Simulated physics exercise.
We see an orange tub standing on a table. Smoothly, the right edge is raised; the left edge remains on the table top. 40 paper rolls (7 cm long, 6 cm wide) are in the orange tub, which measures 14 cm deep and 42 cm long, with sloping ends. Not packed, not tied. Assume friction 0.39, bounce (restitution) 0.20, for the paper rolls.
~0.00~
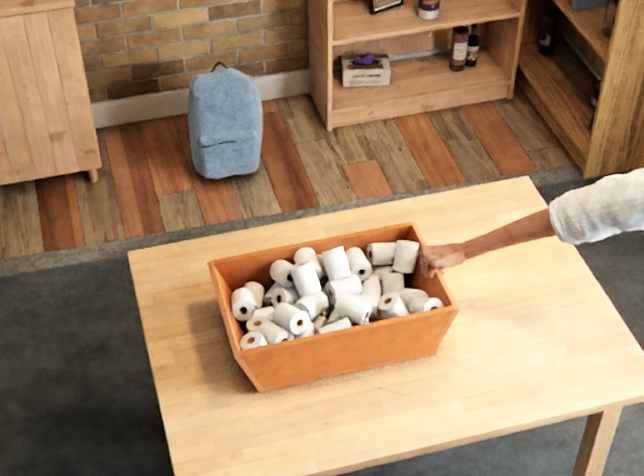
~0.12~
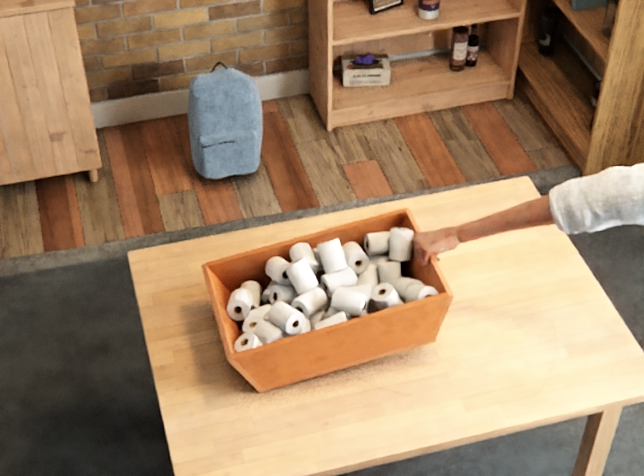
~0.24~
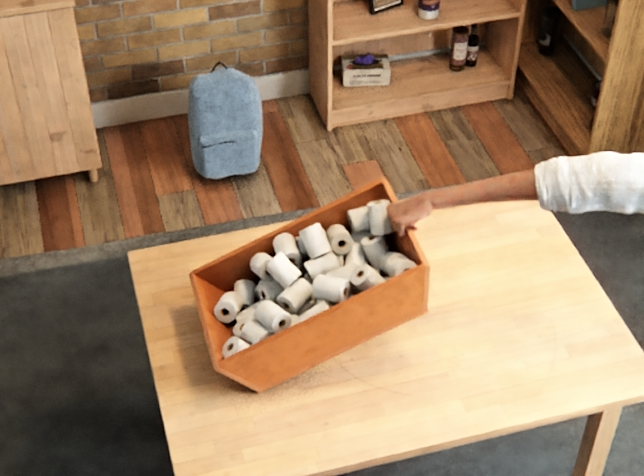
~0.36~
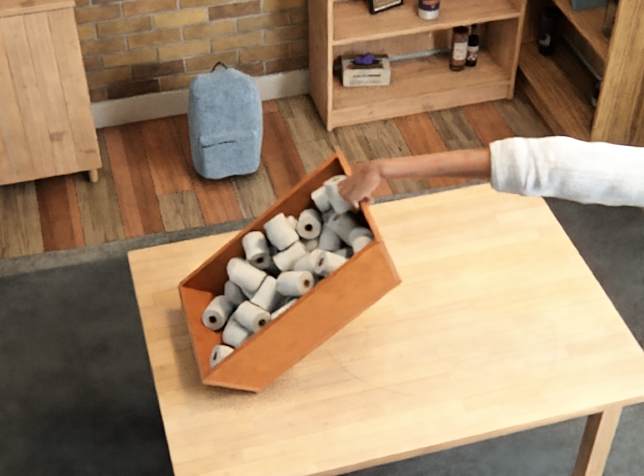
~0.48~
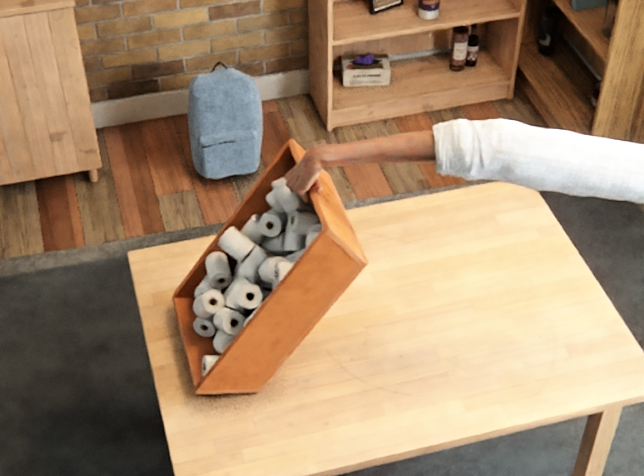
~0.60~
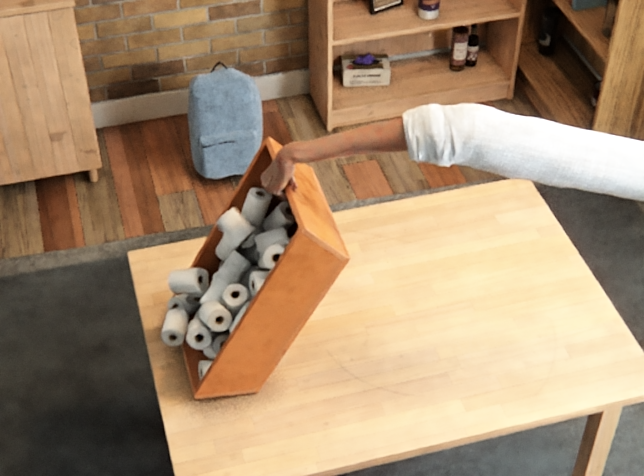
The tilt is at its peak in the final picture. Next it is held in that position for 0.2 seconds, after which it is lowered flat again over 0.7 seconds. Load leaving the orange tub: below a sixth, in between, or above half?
In between.
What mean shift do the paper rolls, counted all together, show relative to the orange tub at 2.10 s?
About 30 cm to the left.
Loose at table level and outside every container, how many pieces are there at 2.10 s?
Count of pieces: About 4.
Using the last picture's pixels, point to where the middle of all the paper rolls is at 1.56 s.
Around (261, 325) in pixels.
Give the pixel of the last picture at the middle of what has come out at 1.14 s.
I'd point to somewhere close to (74, 460).
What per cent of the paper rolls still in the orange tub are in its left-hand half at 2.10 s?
About 80%.
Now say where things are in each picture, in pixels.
In the first frame (each is followed by its nearest rim corner in this view), orange tub, (239, 353); 0° from level; none out.
In the second frame, orange tub, (233, 356); 6° from level.
In the third frame, orange tub, (218, 364); 21° from level.
In the fourth frame, orange tub, (204, 377); 39° from level.
In the fifth frame, orange tub, (196, 388); 54° from level.
In the sixth frame, orange tub, (195, 393); 60° from level; none out.
After 0.84 s, tilt 59°; orange tub 35 in, 5 out.
After 1.14 s, tilt 31°; orange tub 30 in, 10 out.
After 1.56 s, tilt 0°; orange tub 27 in, 13 out.
When it is over (at 2.10 s), orange tub 27 in, 13 out. Asked share, 13 of 40, 32 per cent.
